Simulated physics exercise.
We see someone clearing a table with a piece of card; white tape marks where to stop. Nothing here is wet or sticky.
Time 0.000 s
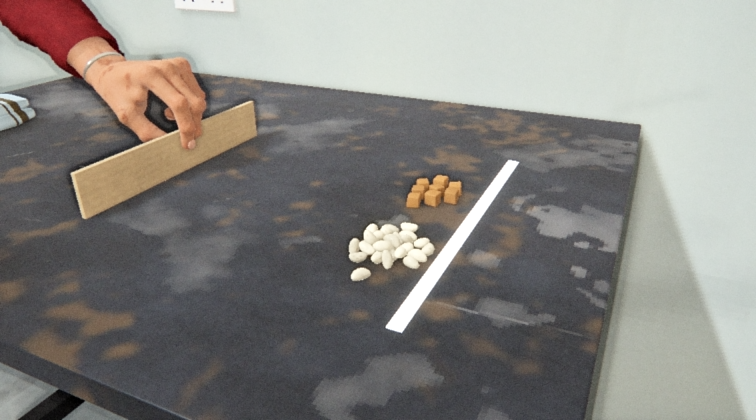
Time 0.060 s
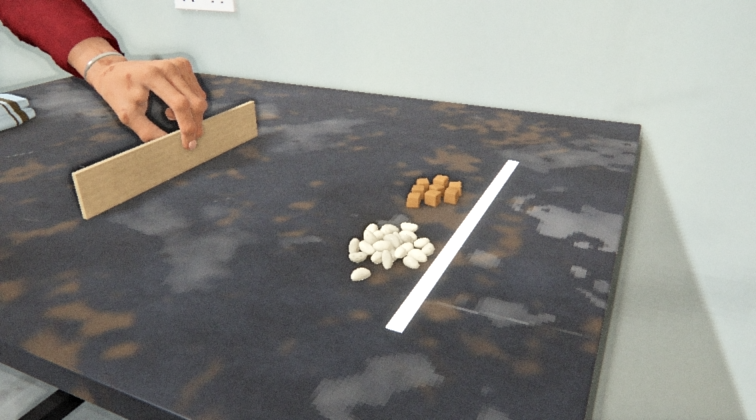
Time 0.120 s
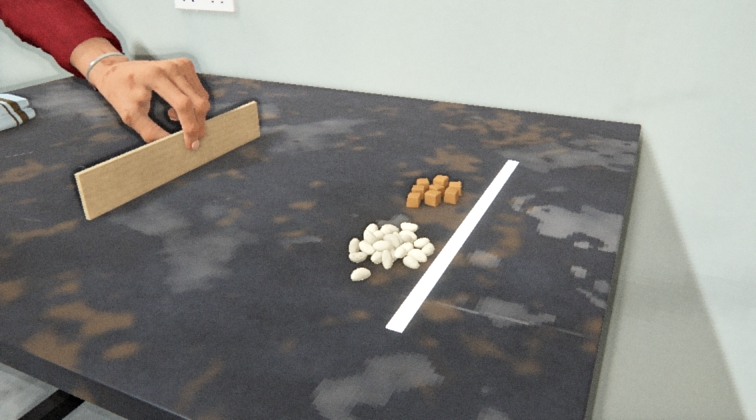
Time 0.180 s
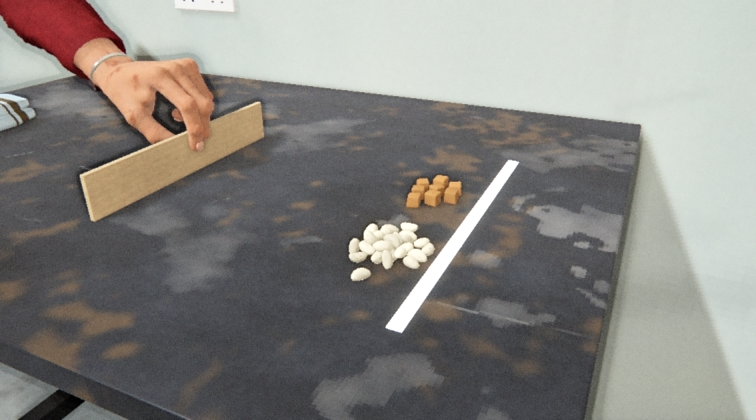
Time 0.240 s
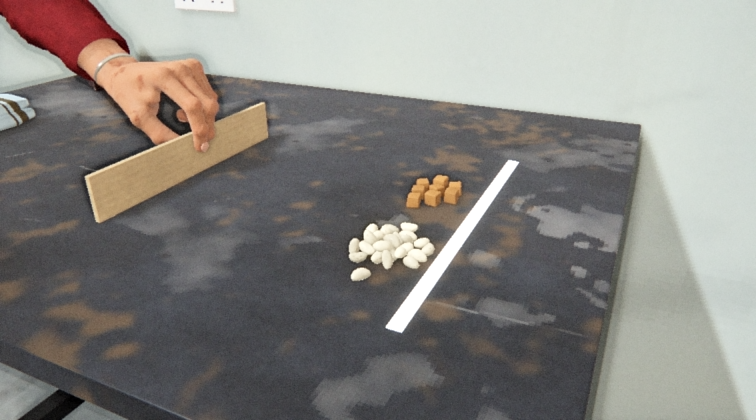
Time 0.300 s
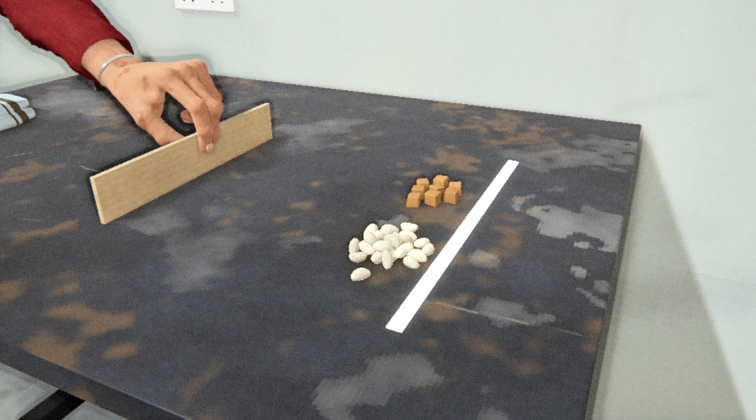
A piece of card, held upright by a hand in a red sleeve, rests on the left of a dark mottled table, then slides slightly to the right. The white beans, the small pile of brown cubes behind them and the strip of white tape beside them all stay still.
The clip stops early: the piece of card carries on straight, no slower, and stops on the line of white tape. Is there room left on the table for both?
As I see it, the nearer batch will manage to stay fully on the surface, the farther batch will manage to stay fully on the surface.
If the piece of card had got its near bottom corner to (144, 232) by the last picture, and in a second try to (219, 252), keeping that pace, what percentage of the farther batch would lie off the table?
That works out to 0 % the first time and 0 % the other time.
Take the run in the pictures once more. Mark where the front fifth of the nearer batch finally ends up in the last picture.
The middle of that group lands close to (500, 276).
Around 1.72 s, piece of card still moving, near (323, 156); nearer batch all on the table, its front near (429, 250); farther batch all on the table, its front near (452, 196).
Around 3.17 s, piece of card stopped at the white tape; nearer batch all on the table, its front near (500, 284); farther batch all on the table, its front near (518, 210).
Finally (3.7 s), piece of card stopped at the white tape; nearer batch all on the table, its front near (500, 284); farther batch all on the table, its front near (518, 210).
